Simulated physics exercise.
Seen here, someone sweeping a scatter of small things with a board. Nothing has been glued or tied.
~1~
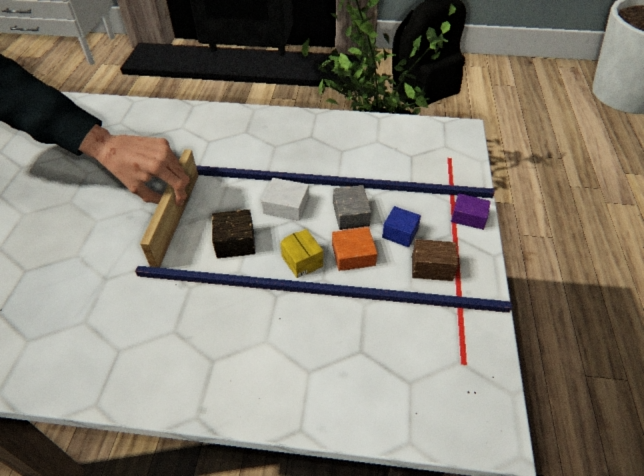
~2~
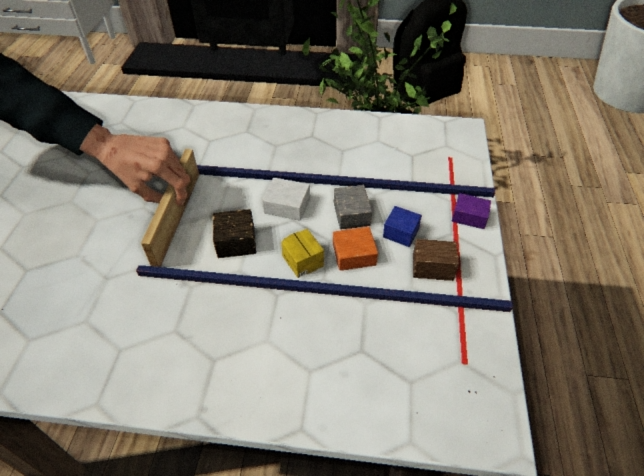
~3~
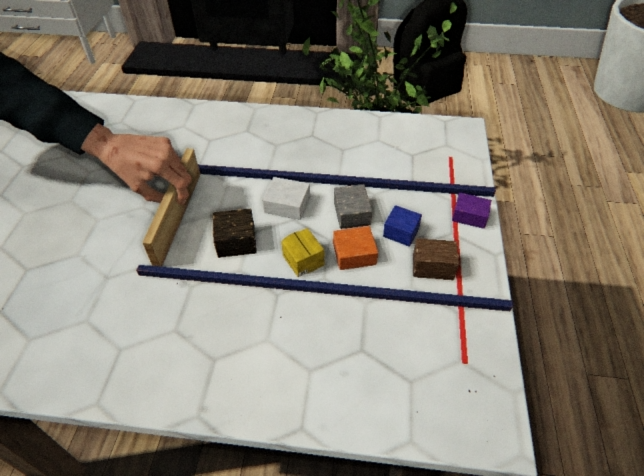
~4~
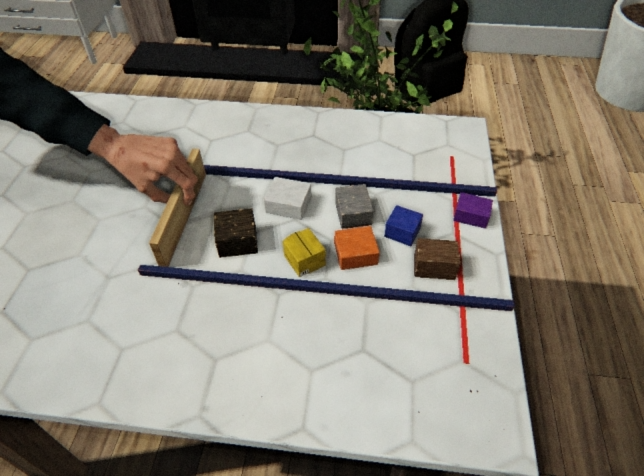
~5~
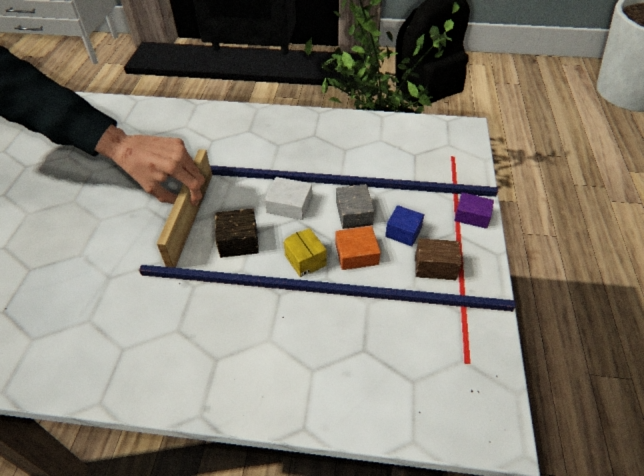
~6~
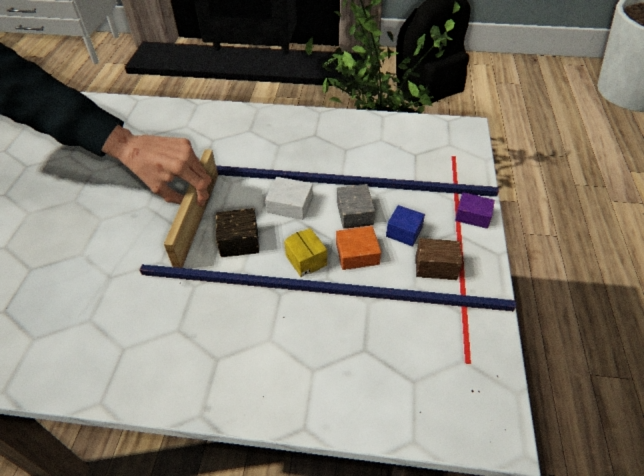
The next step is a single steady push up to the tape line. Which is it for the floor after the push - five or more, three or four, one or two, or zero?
The pieces that drop number five and up.
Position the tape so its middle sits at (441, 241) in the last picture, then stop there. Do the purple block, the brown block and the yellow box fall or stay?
Going one by one, the purple block ends up off, the brown block ends up off, the yellow box is not lost.
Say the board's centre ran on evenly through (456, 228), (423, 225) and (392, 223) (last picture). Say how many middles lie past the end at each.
Place by place: 6, 4 and 1.
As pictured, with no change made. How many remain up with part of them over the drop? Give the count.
Looks like 0 of them.
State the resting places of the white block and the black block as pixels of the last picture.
In the last picture the white block sits at (479, 212) while the black block sits at (484, 258).
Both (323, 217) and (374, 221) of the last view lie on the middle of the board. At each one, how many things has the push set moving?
That makes 7 at the first spot and 7 at the second.
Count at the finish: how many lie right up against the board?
The figure is 2.
A little later, none off yet; purple block at rest near (475, 210); brown block at rest near (438, 259); blue block at rest near (405, 225).
Next, none off yet; purple block at rest near (475, 210); brown block shifted well along near (506, 263); blue block shifted well along near (462, 227).
When it is over, the number that fall off is five or more; down, yellow box, grey block, orange block, blue block, brown block and purple block.
